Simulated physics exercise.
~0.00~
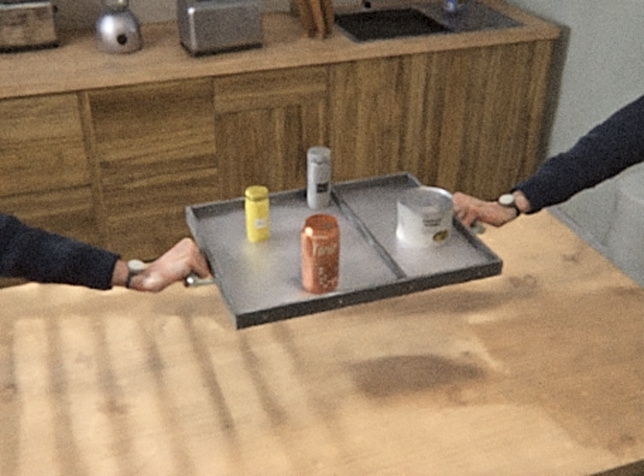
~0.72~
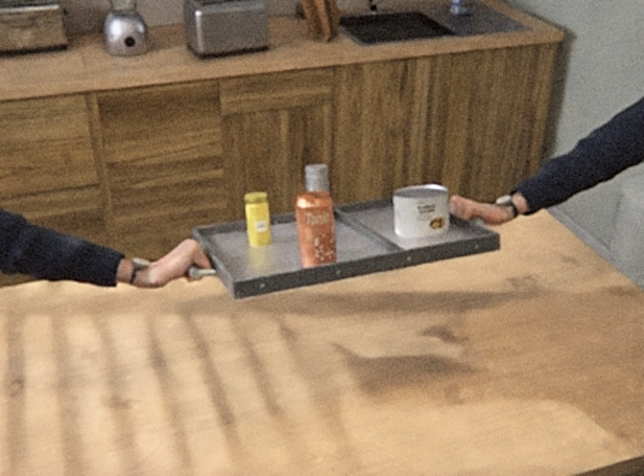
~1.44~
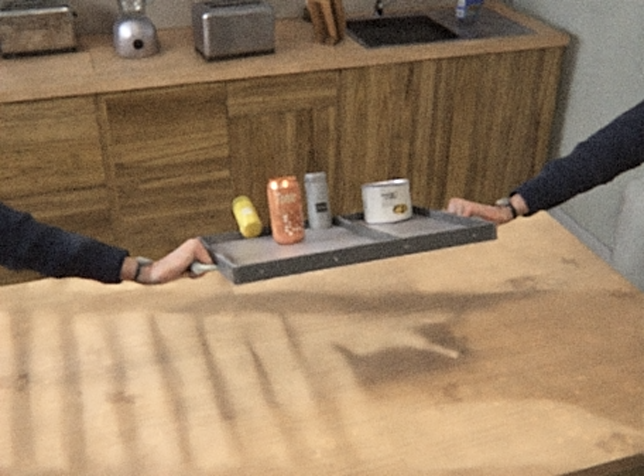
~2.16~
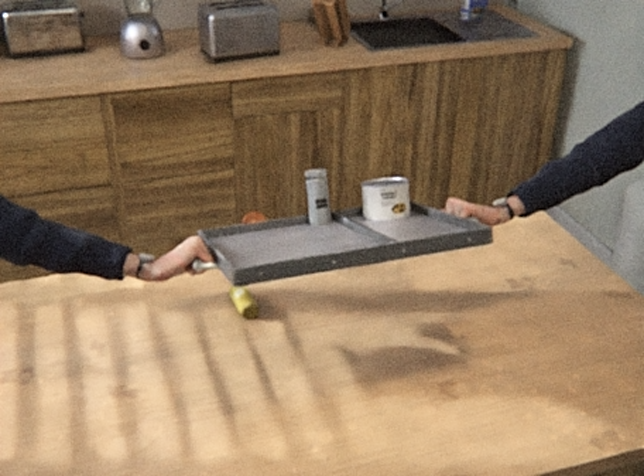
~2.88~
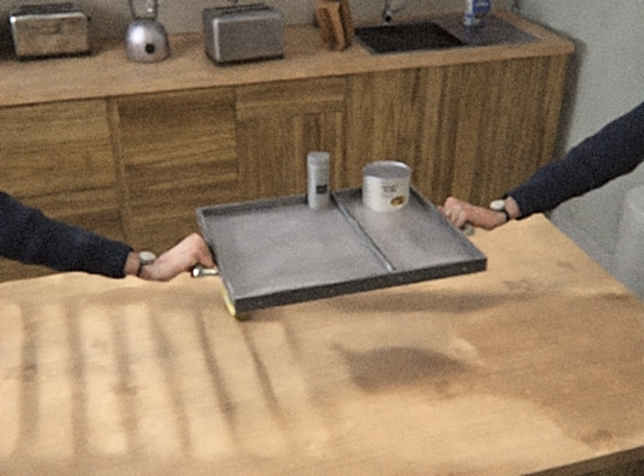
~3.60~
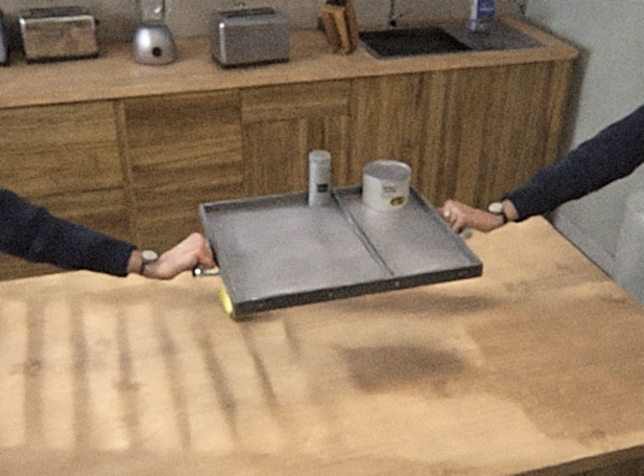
In a kitchen, two hands hold a divided grey tray above a wooden table, with a yellow shaker, an orange can, a grey shaker and a white tub standing on it. The hands tilt the tray so its far edge dips, and the items begin to lean and slide. The yellow shaker tips onto its side and drops off onto the table, while the orange can slides away to the far left and goes over the edge. The hands bring the tray back toward level. The grey shaker stays upright near the back beside the shifted white tub, while the yellow shaker lies on the table, partly hidden beneath the tray, and the can is out of sight.
